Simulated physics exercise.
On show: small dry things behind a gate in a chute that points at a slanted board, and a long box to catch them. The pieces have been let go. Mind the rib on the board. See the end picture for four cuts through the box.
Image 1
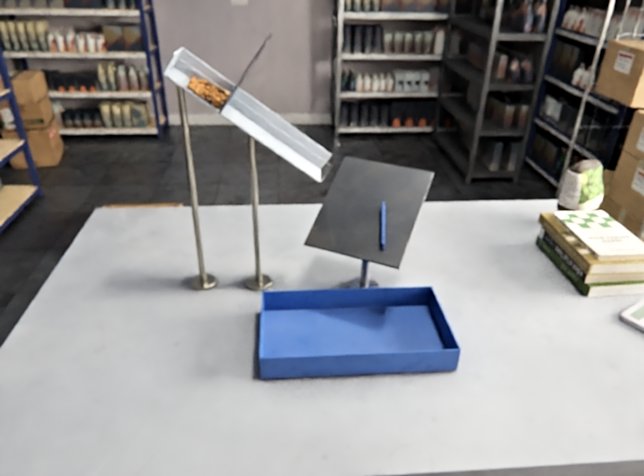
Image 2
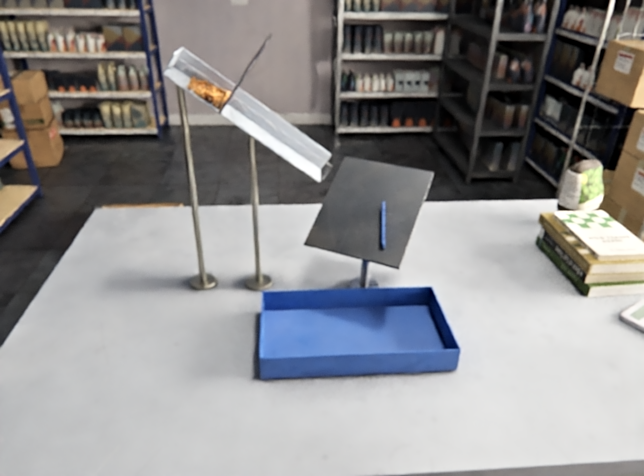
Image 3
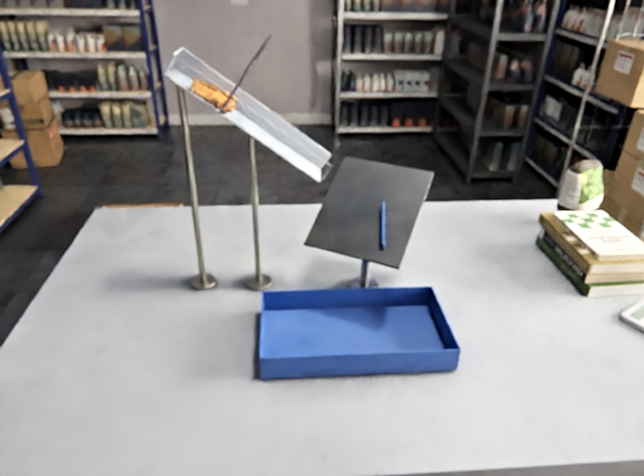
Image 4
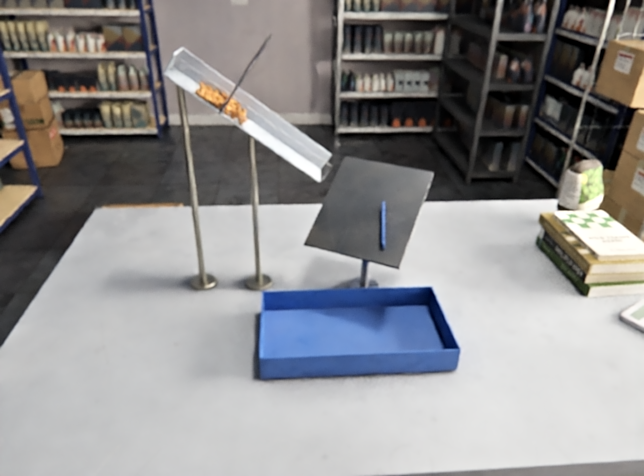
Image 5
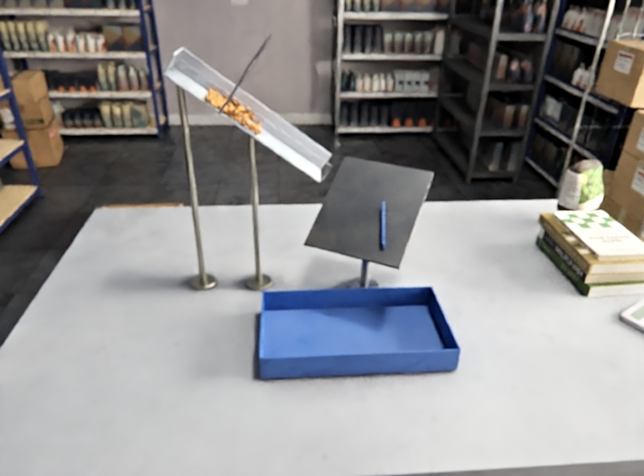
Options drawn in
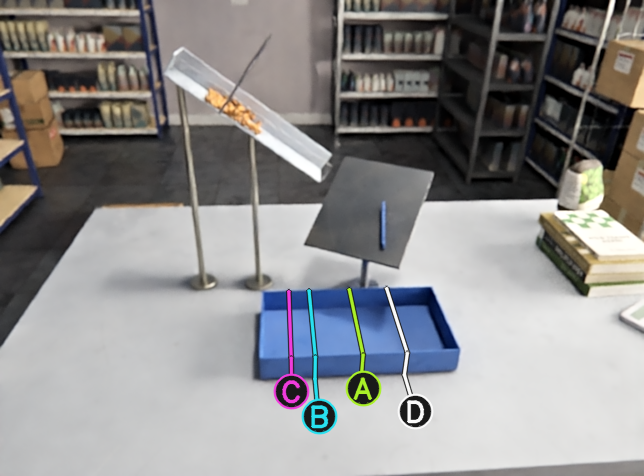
Small orange-brown pieces slide past the gate and partway down the clear sloping chute.
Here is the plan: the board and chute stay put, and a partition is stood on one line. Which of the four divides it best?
Best: A.
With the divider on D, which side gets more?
More lands on the left.
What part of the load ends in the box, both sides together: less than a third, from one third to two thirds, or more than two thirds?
It is more than two thirds.
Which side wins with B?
More lands on the right.
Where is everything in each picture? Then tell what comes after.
Load behind the gate (211, 96), roasted chickpeas; lip of the chute (320, 176), sloping fairly steeply, in the first picture.
Middle of the board (370, 207), tilted fairly steeply; middle of its low edge (350, 256); of its high edge (388, 164), in the second picture.
Front corners of the box (260, 358) and (461, 349), empty; front of the load (233, 108), in the third picture.
Middle of the load (221, 103); its front (245, 120), roughly a quarter of the way to the lip; rib from (383, 202) to (383, 243), in the fourth picture.
Middle of the load (237, 110); its front (260, 132), roughly a third of the way to the lip, in the fifth picture.
On the marked copy, line A crosses the front rim at (362, 354); line B crosses the front rim at (315, 356); line C crosses the front rim at (291, 357); line D crosses the front rim at (407, 352).
If A is chosen, of what is caught, roughly half on the left of the divider, roughly half on the right.
If B is chosen, of what is caught, about a tenth on the left of the divider, almost all on the right.
If C is chosen, of what is caught, just a few on the left of the divider, almost all on the right.
If D is chosen, of what is caught, almost all on the left of the divider, just a few on the right.
